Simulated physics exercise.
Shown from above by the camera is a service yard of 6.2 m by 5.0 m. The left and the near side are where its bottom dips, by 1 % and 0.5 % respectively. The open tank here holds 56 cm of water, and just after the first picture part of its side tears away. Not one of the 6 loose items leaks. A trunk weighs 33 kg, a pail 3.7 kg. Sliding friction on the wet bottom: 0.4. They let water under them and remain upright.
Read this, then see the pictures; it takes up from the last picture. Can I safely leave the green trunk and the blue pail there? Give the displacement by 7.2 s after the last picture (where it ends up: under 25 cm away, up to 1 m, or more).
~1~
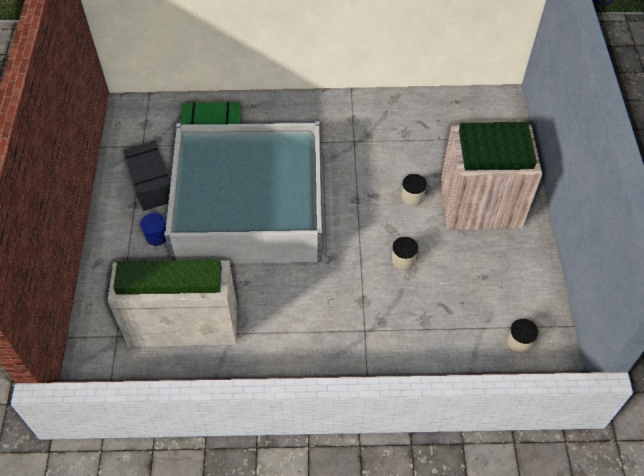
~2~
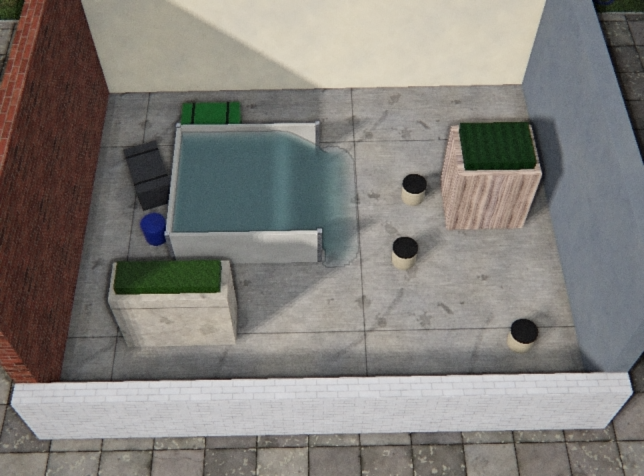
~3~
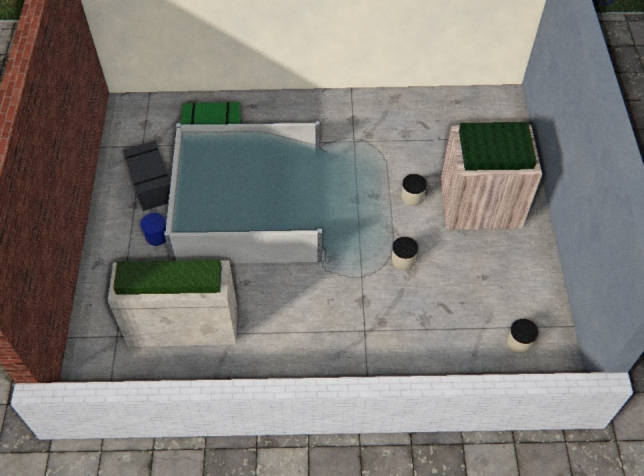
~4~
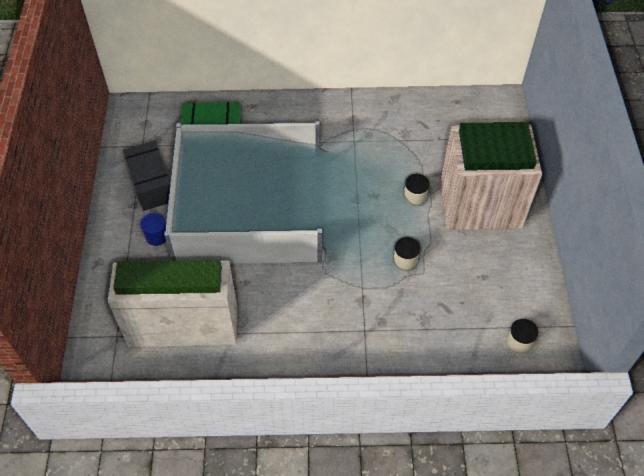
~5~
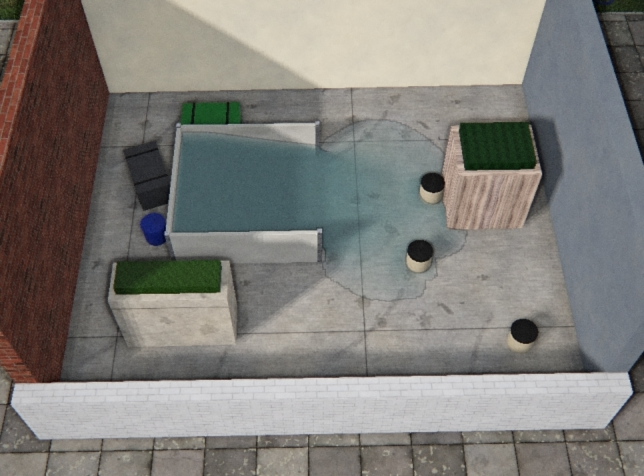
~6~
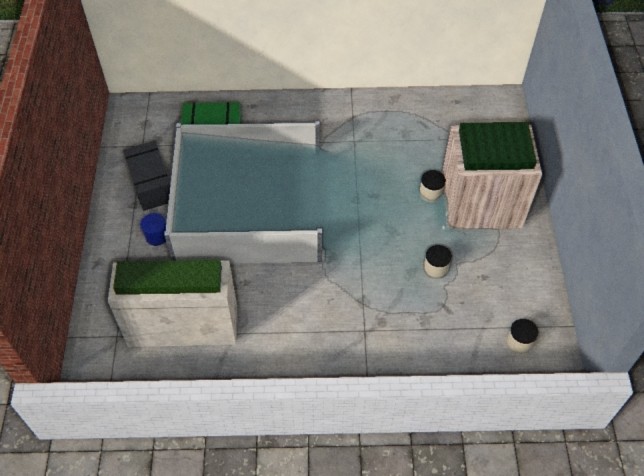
At the end, the green trunk hardly moves; the blue pail hardly moves.
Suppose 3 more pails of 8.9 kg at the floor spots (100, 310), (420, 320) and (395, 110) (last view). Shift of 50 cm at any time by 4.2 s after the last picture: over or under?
First within, then beyond, then beyond.
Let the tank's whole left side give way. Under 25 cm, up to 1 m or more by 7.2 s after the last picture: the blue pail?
I'd say the blue pail gets swept off.
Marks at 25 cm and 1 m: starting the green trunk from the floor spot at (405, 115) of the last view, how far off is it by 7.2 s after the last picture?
Observed: Object goes well off.
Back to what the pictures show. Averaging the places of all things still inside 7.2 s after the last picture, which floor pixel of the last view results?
They're centred close to (240, 227).
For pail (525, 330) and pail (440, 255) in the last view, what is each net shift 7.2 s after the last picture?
Taken in order, the shifts are 200 cm and 100 cm.
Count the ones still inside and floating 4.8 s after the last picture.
Total: 2.
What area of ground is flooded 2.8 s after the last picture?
The covered patch comes to about 17 m2.
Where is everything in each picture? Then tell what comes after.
The first frame shows the green trunk at (211, 115), on the bottom; the blue pail at (153, 223), on the bottom; water covers 3.1 m2; 0 of 6 have shifted.
The second frame shows the green trunk at (211, 115) rests on the ground; the blue pail at (153, 223), on the bottom; 3.9 m2 under water; 0 of 6 have shifted.
The third frame shows the green trunk at (211, 115), on the bottom; the blue pail at (153, 223), on the bottom; water covers 4.9 m2; 0 of 6 have shifted.
The fourth frame shows the green trunk at (211, 115) rests on the ground; the blue pail at (153, 223) rests on the ground; 6.1 m2 under water; 0 of 6 have shifted.
The fifth frame shows the green trunk at (211, 115) rests on the ground; the blue pail at (153, 223) rests on the ground; 7.3 m2 under water; 2 of 6 have shifted.
The sixth frame shows the green trunk at (211, 115) rests on the ground; the blue pail at (153, 223) rests on the ground; 8.6 m2 under water; 2 of 6 have shifted.
Then, 0.9 s after the last picture the green trunk is near (211, 115), 0.0 m from its start, aground; the blue pail is near (153, 223), 0.0 m from its start, aground; 1 afloat.
Then, 2.8 s after the last picture the green trunk is near (211, 115), 0.0 m from its start, aground; the blue pail is near (153, 223), 0.0 m from its start, aground; 3 afloat.
Then, 4.8 s after the last picture the green trunk is near (211, 115), 0.0 m from its start, aground; the blue pail is near (153, 223), 0.0 m from its start, aground; 2 afloat.
Then, 7.2 s after the last picture the green trunk is near (211, 115), 0.0 m from its start, aground; the blue pail is near (153, 223), 0.0 m from its start, aground; 3 afloat.
